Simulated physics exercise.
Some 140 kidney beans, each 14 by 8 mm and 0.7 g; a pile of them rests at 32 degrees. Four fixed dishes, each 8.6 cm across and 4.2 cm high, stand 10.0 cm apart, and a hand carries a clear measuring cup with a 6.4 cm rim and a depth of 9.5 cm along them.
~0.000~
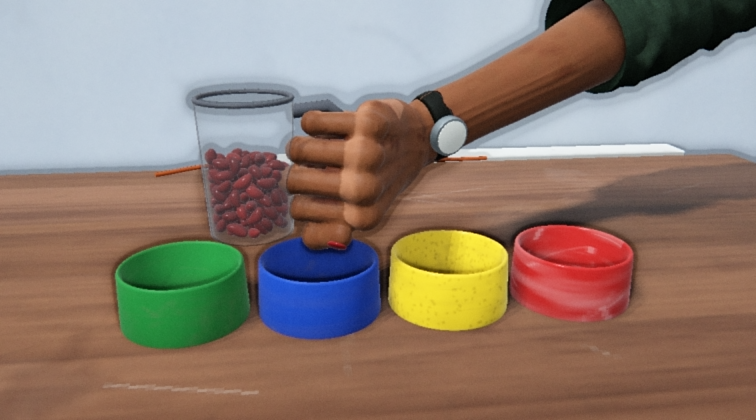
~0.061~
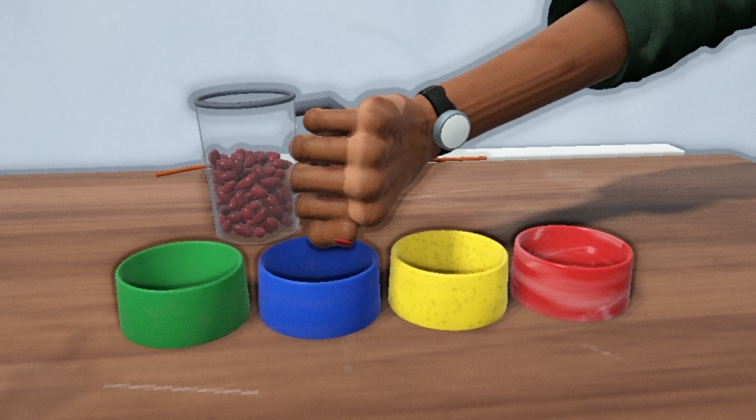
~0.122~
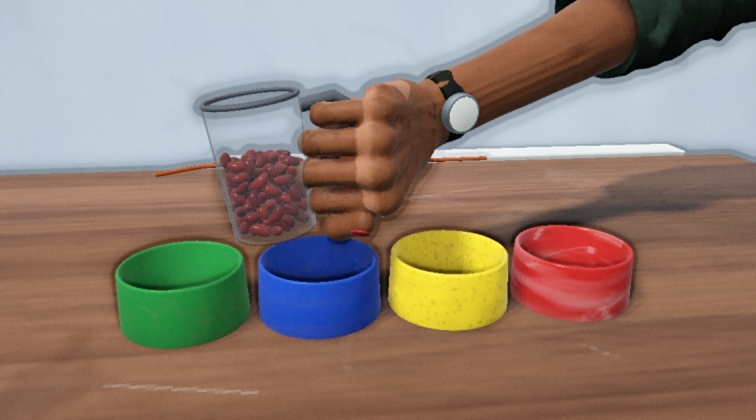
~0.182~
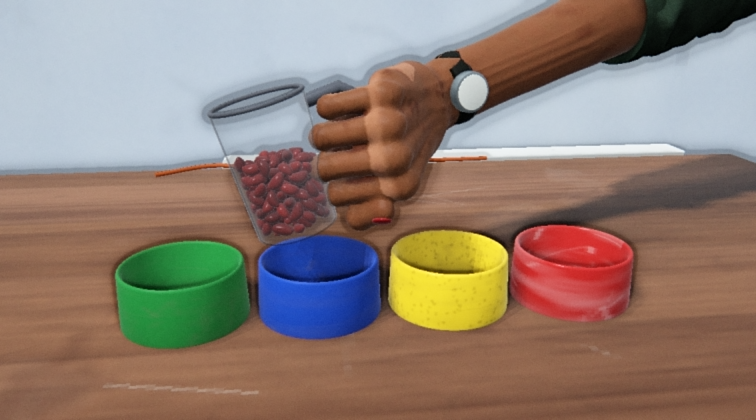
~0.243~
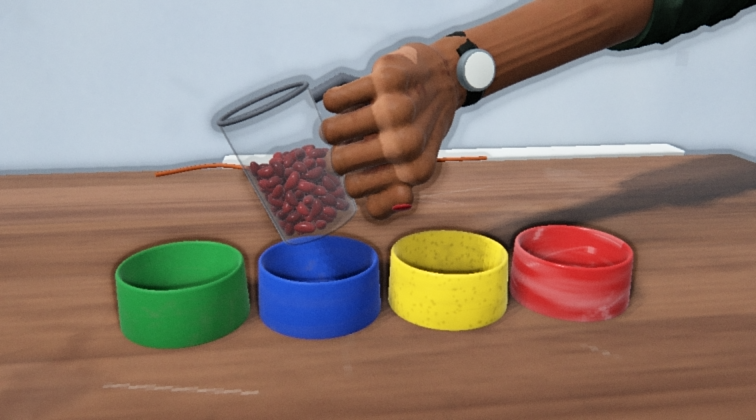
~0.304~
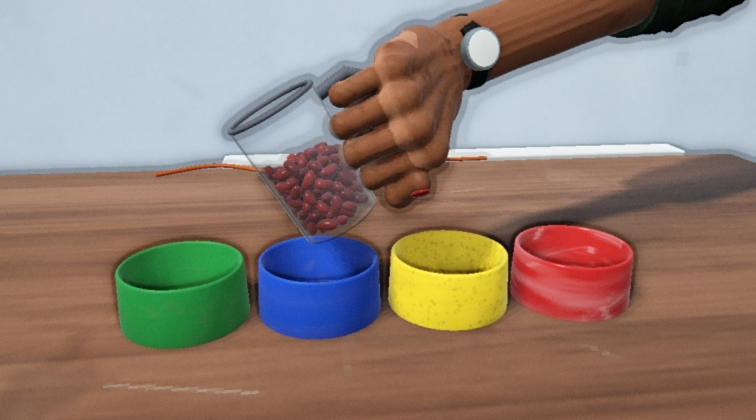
The video shows a hand lifting a clear cup of dark red beans behind green, blue, yellow and red dishes on a wooden table, moving it slightly right while steadily tilting its rim toward the left.
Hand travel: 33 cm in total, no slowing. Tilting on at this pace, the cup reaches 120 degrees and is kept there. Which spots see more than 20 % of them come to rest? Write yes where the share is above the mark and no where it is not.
Red dish: No, blue dish: No, green dish: No, yellow dish: Yes, counter: No.
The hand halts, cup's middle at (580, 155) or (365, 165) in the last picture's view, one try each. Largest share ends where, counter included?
Most goes to: Yellow, then blue.
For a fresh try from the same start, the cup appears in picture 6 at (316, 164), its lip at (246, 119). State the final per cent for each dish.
Red 90, blue 0, green 0, yellow 0.
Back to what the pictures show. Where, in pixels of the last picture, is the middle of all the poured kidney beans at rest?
At about (451, 278).
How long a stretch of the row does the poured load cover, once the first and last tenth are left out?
Roughly 6 cm of the row.
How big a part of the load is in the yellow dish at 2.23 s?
Share at that time: Approx. 95 per cent.
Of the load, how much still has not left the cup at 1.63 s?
Some 0 per cent.
Then, at 1.10 s, tilt 120 degrees; cup holds 80 %, yellow 20 %.
Then, at 1.63 s, tilt 120 degrees; cup holds 0 %, yellow 95 %.
After 2.23 s, tilt 120 degrees; cup holds 0 %, yellow 95 %.
In the end, at 2.5 s, red 0 %, blue 0 %, green 0 %, yellow 95 %, counter 0 %.
